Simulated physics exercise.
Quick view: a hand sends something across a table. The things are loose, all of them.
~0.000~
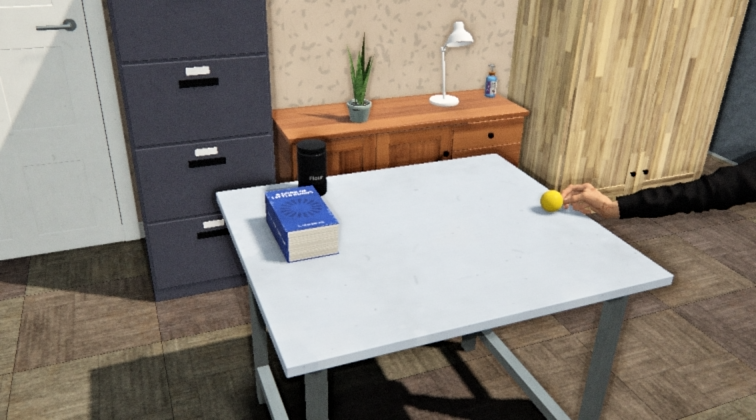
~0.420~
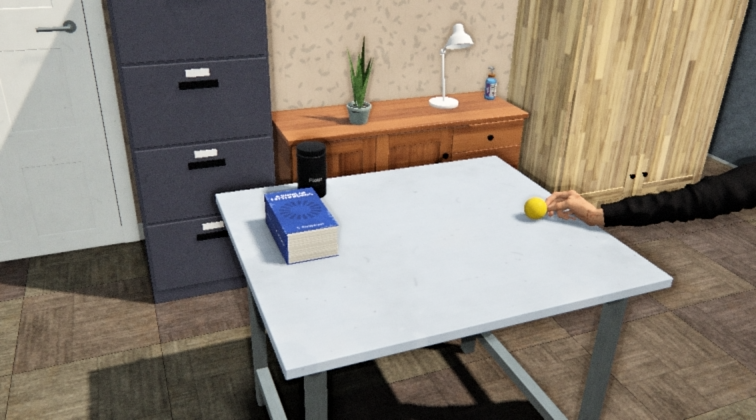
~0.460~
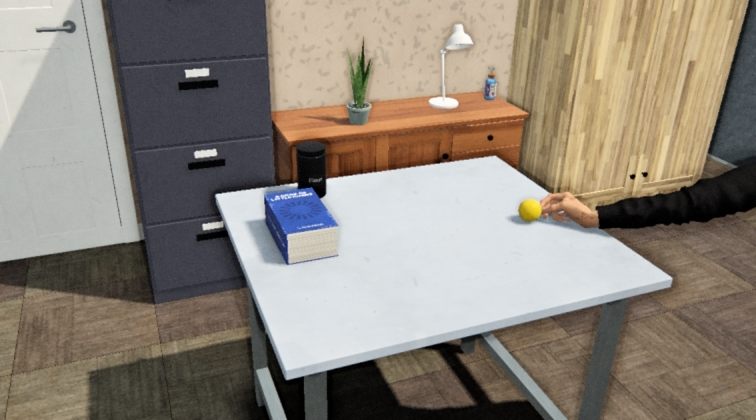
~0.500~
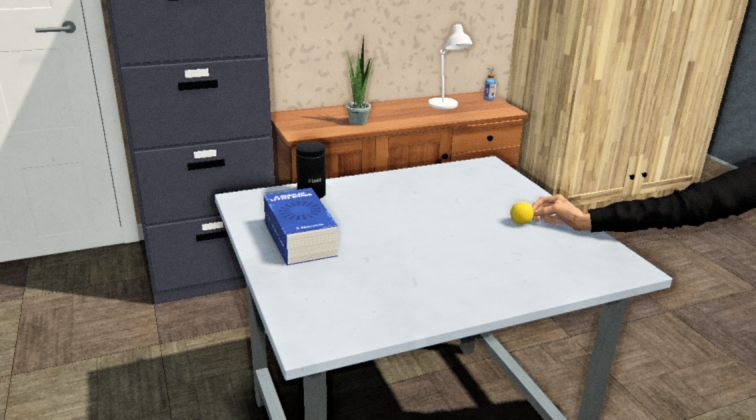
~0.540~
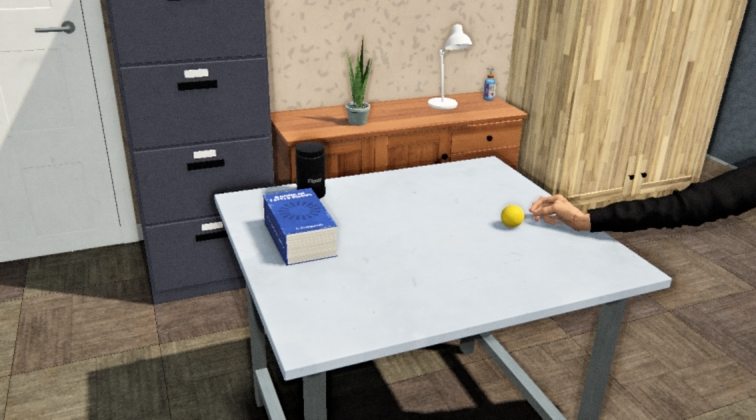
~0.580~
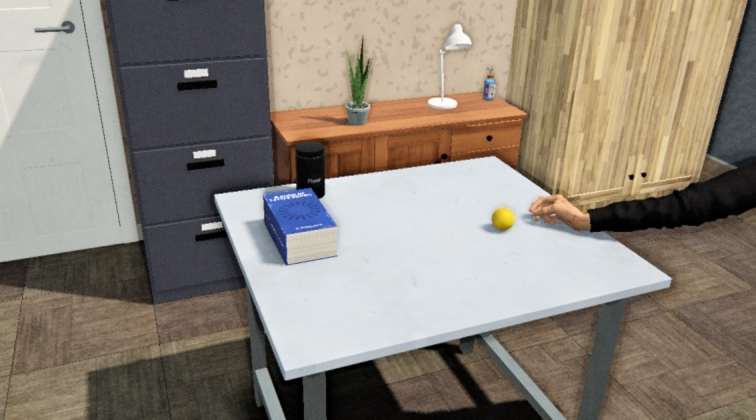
On a pale table, a hand releases a yellow lemon, which moves slightly left.
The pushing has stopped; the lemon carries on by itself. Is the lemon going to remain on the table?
Takes a fall.
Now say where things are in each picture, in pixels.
Under the hand; yellow lemon (551, 201), in the first frame.
Under the hand; yellow lemon (535, 209), in the second frame.
Under the hand; yellow lemon (529, 211), in the third frame.
Yellow lemon (521, 213), in the fourth frame.
Yellow lemon (512, 216) shifted a little, in the fifth frame.
Yellow lemon (503, 219) shifted about its own width, in the sixth frame.
After 0.88 s, yellow lemon shifted well along near (433, 242).
After 1.28 s, yellow lemon shifted well along near (330, 274).
After 1.58 s, yellow lemon now off the table.
After 1.88 s, things are still on the move.
In the end (2.1 s), off the table, yellow lemon.
